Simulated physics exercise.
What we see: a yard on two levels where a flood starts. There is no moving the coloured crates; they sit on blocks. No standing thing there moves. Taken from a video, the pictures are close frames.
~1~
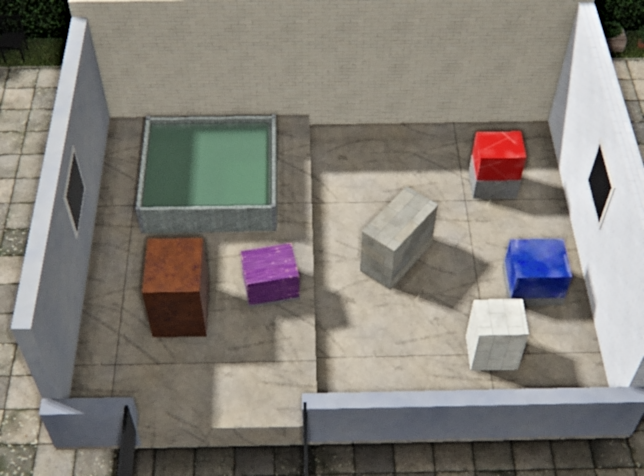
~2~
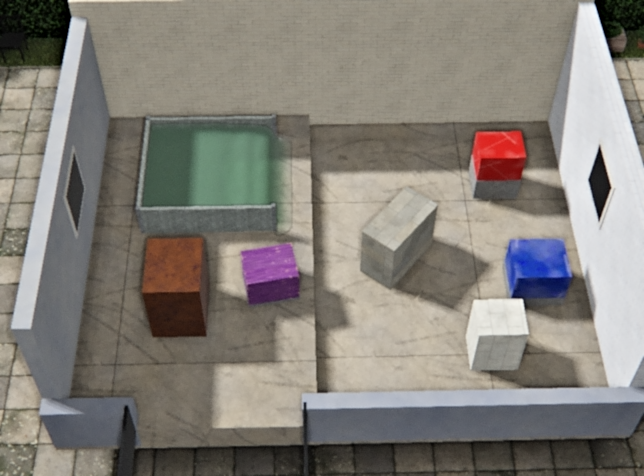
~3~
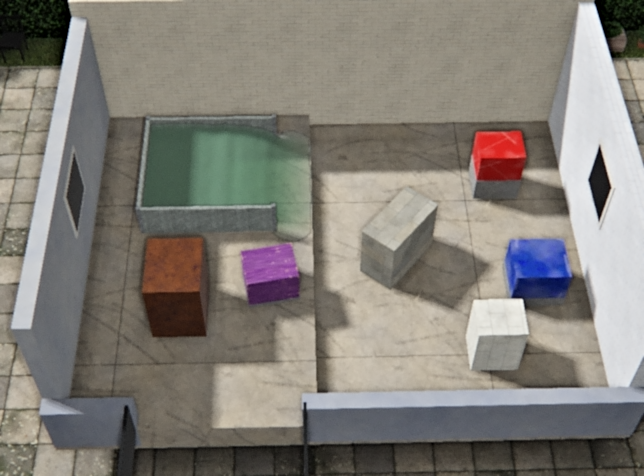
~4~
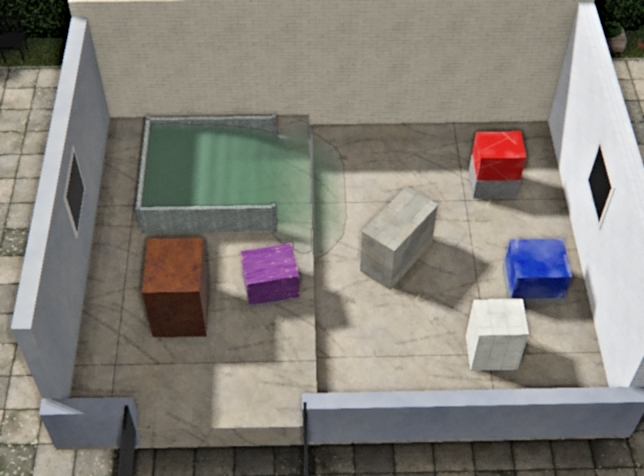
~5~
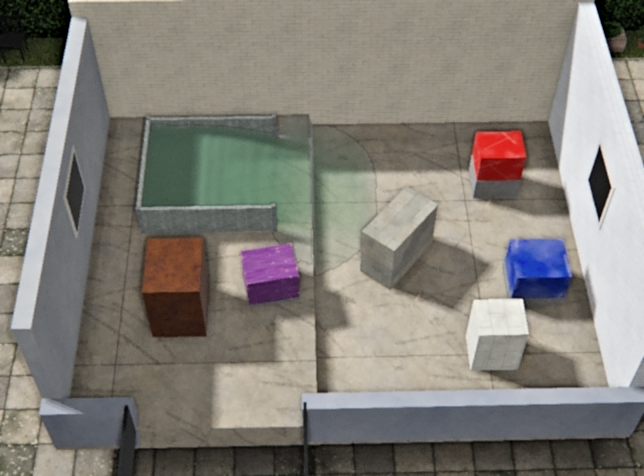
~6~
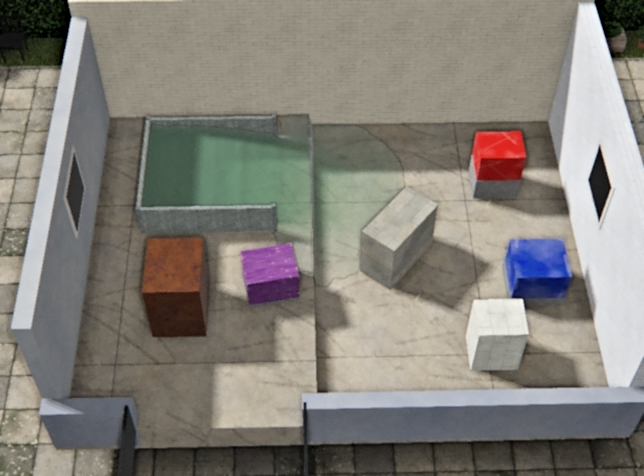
Greenish water pours out through the open right side of a low-walled tank in a walled yard, spreading rightward across the paved floor in a widening, thinning sheet toward a grey block, while the brown, purple and other coloured blocks stay still.
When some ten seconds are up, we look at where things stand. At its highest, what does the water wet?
The red crate will not even get damp; the blue crate will be wet; the purple crate will not even get damp.
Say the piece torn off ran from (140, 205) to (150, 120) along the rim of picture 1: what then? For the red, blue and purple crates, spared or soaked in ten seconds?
Result: Red crate is left untouched, blue crate is left untouched, purple crate is left untouched.
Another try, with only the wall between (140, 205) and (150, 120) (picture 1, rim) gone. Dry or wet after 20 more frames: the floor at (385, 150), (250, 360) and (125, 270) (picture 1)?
Taking them in turn, I get sodden, then left untouched, then sodden.
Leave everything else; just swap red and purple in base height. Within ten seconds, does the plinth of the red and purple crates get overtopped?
Red crate is wetted, purple crate is spared.
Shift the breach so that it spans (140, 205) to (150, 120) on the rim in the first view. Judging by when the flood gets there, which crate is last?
That would be the blue-painted one.
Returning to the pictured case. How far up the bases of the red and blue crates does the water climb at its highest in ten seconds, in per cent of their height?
60 and 170 per cent, in that order.
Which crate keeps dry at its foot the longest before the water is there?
That would be the crate marked blue.
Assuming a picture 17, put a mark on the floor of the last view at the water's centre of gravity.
My pick is pixel (338, 192).
A moment on, water covers 30 % of the floor; the red crate water round its plinth, the blue crate not reached, the purple crate water round its plinth.
Next, water covers 40 % of the floor; the red crate water round its plinth, the blue crate not reached, the purple crate water round its plinth.
Then, water covers 50 % of the floor; the red crate water round its plinth, the blue crate water round its plinth, the purple crate water round its plinth.
Later, water covers 60 % of the floor; the red crate water round its plinth, the blue crate water round its plinth, the purple crate water round its plinth.
In the end, water covers 60 % of the floor; the red crate stayed above the water, the blue crate was topped, the purple crate stayed above the water.
